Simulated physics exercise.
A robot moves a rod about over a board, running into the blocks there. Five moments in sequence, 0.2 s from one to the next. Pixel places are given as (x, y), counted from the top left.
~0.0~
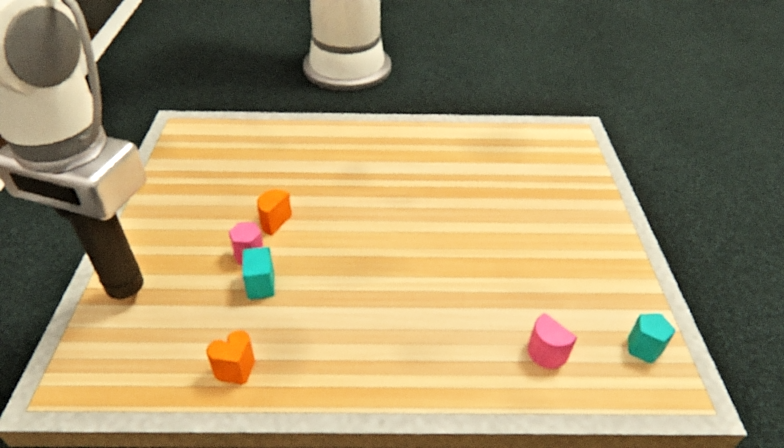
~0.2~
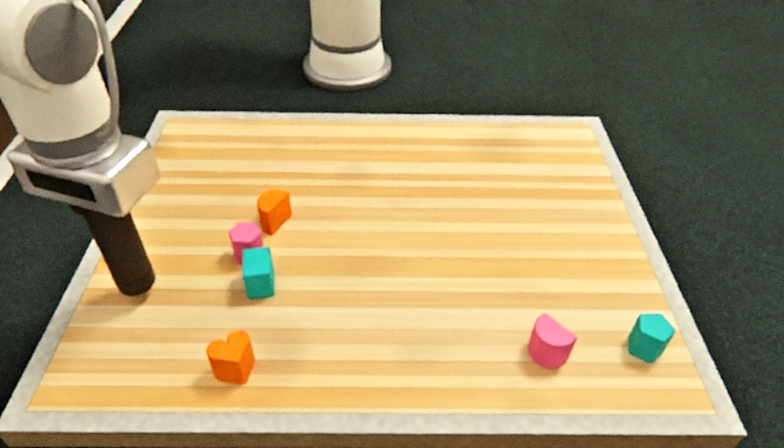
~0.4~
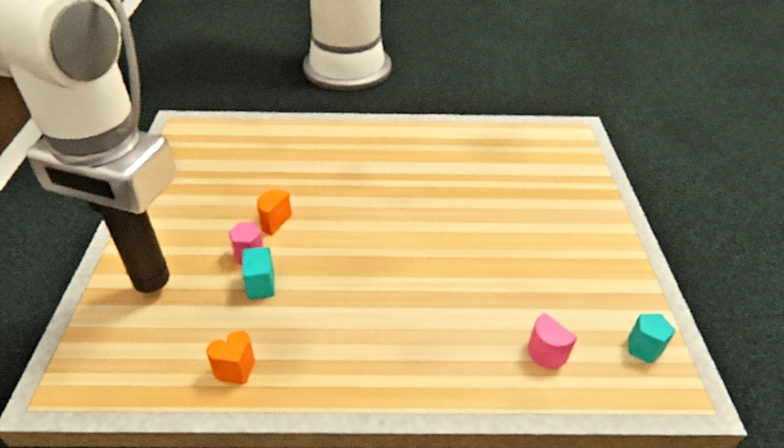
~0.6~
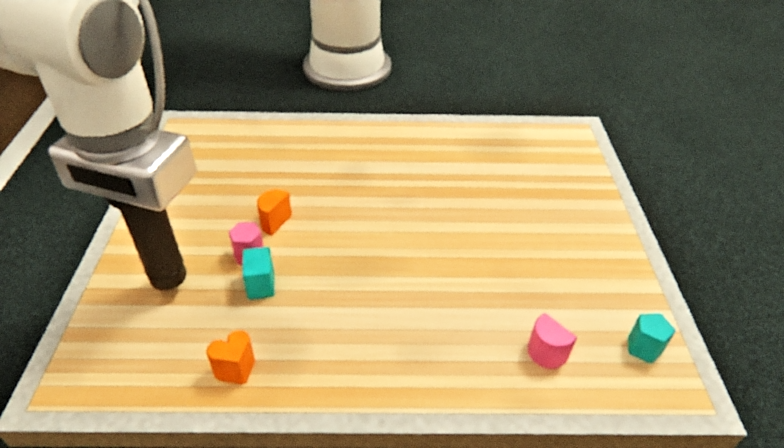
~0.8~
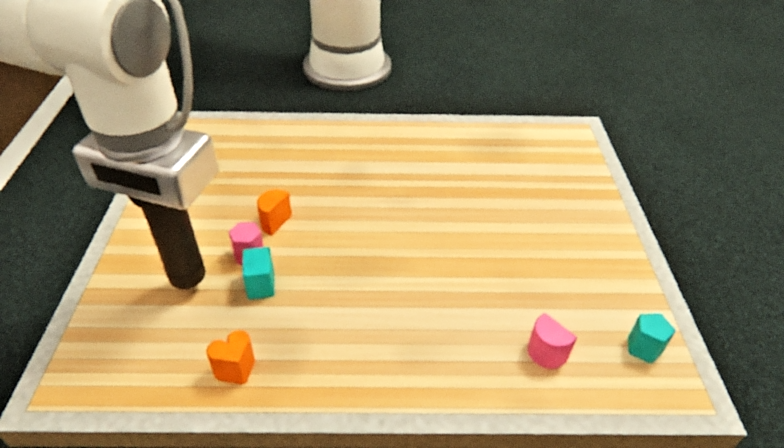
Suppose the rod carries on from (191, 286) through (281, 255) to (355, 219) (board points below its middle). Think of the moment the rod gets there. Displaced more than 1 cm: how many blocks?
Three or more blocks move.
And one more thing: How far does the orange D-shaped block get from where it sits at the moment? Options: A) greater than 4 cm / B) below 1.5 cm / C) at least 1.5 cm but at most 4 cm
Option C.
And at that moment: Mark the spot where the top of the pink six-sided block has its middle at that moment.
Final place: (285, 204).
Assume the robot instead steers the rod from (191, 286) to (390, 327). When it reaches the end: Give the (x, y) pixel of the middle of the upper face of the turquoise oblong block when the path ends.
If I read the scene right, the answer is (282, 256).
What follows on the original path. One third of the way, rod at (251, 256); pink six-sided block at (261, 221), turned 40° anticlockwise; turquoise oblong block at (267, 259), turned 45° clockwise.
Two thirds of the way, rod at (307, 233); pink six-sided block at (285, 204); turquoise oblong block at (272, 259), turned 65° clockwise; orange D-shaped block at (273, 188).
At the end, rod at (354, 209); pink six-sided block at (285, 204), turned 140° anticlockwise; turquoise oblong block at (272, 259), turned 65° clockwise; orange D-shaped block at (273, 188).
